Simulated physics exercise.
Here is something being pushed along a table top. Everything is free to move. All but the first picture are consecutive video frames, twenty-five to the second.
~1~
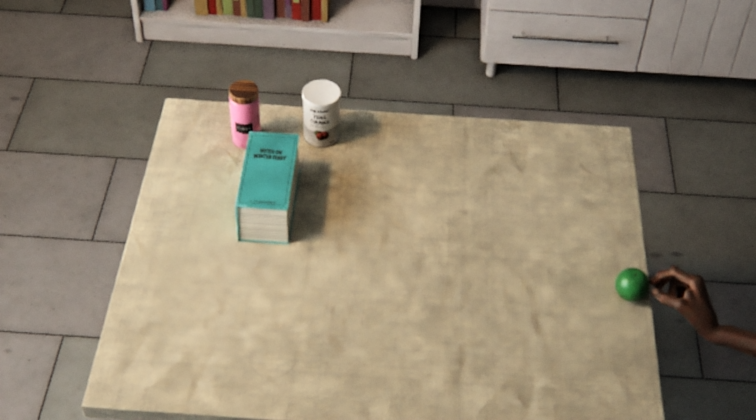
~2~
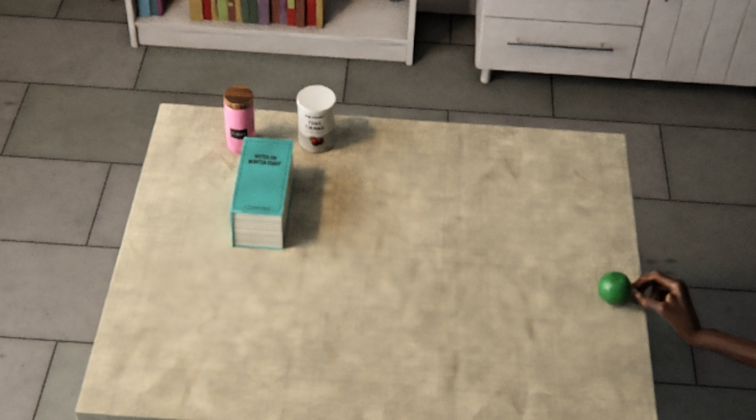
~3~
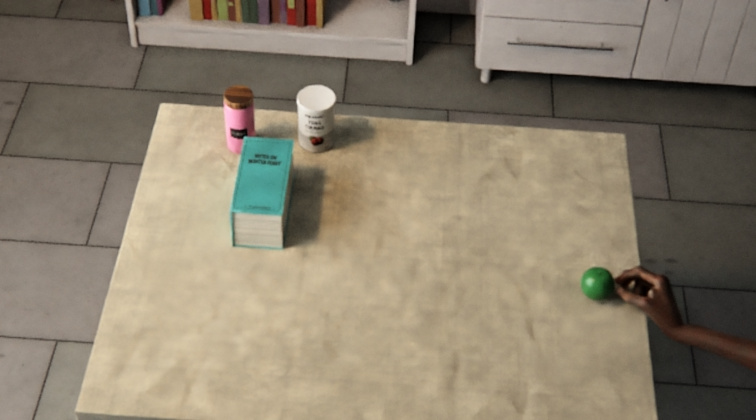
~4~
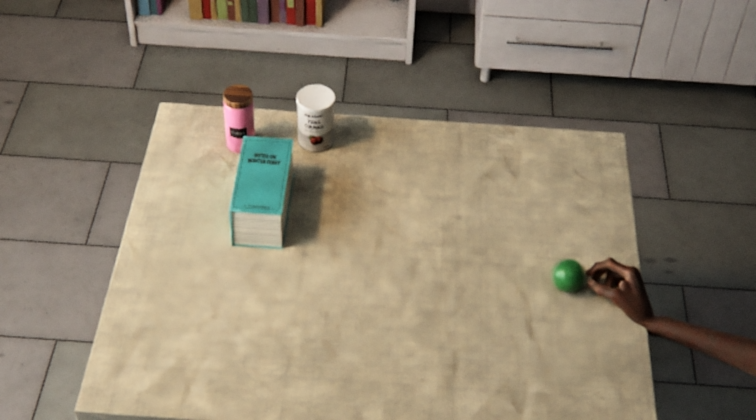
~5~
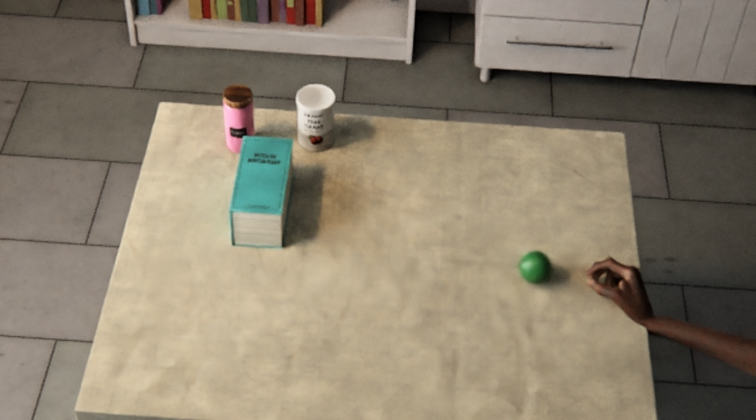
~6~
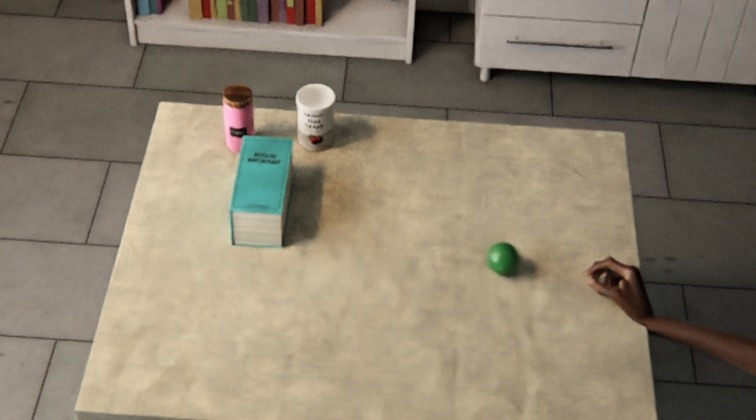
On a pale table top, a hand pushes a green ball-shaped object leftward and releases it, the object continuing toward a teal book.
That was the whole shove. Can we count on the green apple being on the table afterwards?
The green apple remains on top.
Then, 0.10 s on from there, green apple shifted well along near (425, 239).
Then, 0.20 s on from there, green apple shifted well along near (350, 220).
Then, 0.30 s on from there, green apple shifted well along near (307, 203).
Then, 0.70 s on from there, green apple shifted well along near (339, 177).
In the end, moved from the start, green apple. At the end, from the last picture's camera, green apple near (347, 168).
